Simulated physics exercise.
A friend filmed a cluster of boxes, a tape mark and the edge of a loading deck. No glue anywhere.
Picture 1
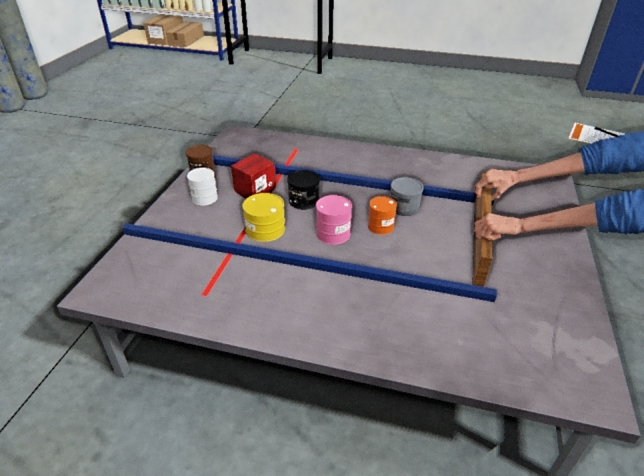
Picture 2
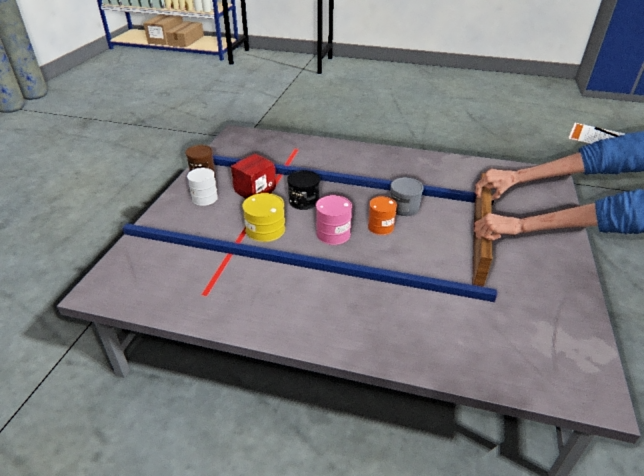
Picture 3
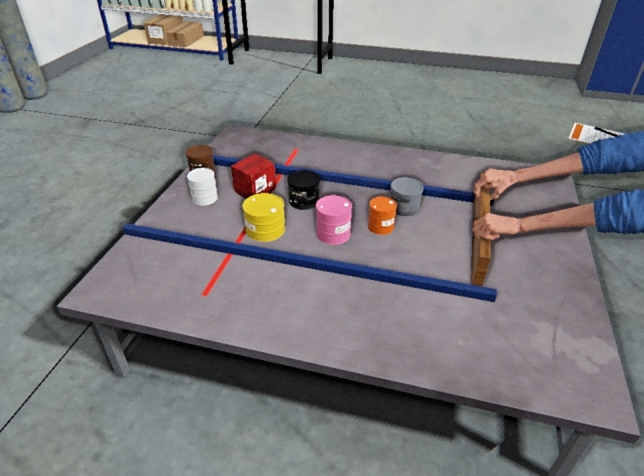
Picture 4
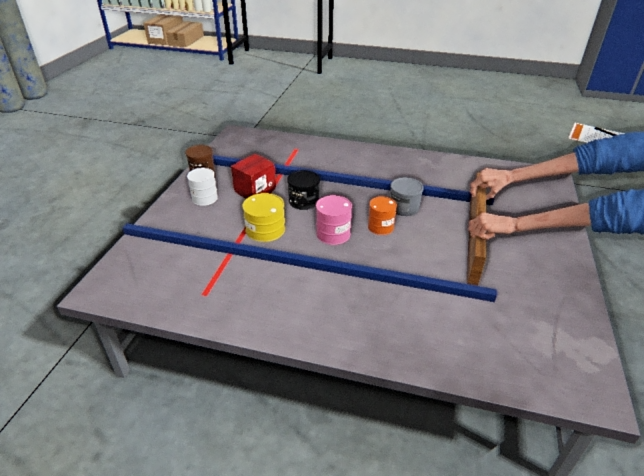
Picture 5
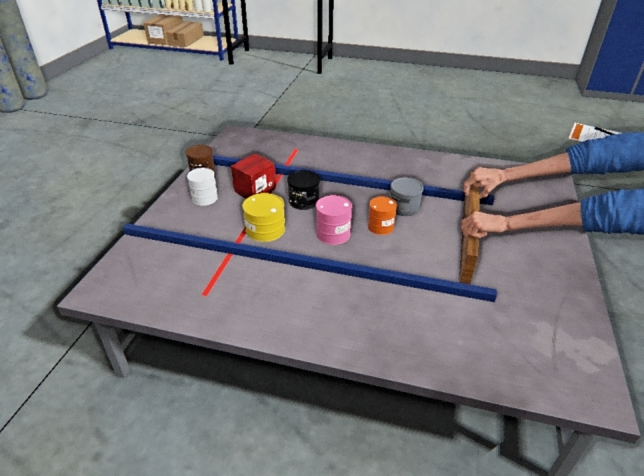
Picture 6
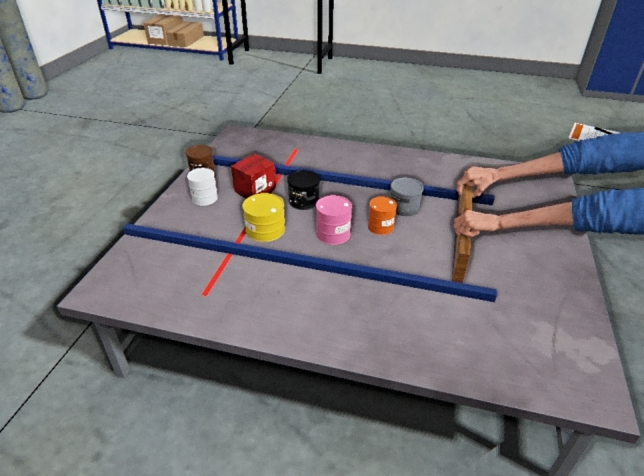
In the video, two hands hold a wooden plank at the right of a table and slide it slightly left between blue rails, while the colourful containers, including a red one near a red tape line, stay still.
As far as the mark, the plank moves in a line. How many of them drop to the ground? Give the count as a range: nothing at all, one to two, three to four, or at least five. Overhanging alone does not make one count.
The count is nothing at all.
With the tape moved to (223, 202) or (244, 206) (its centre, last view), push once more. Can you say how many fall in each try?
The first try gives 1, the second gives 0.
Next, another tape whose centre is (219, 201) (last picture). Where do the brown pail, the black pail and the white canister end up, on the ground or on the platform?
Check: The brown pail takes the fall; the black pail remains in place; the white canister remains in place.
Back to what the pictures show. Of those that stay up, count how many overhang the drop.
The figure is 0.
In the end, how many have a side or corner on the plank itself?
It's 3 of them.
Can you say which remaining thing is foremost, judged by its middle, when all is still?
It's the brown pail.
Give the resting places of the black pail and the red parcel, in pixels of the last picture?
They finish at roughly (236, 181) and (220, 165) respectively.
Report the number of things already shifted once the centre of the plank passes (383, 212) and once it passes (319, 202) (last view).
2, then 5.
A little later, none off yet; brown pail at rest near (201, 165); white canister at rest near (203, 187); red parcel at rest near (254, 178).
When it is over, the number that fall off is zero.
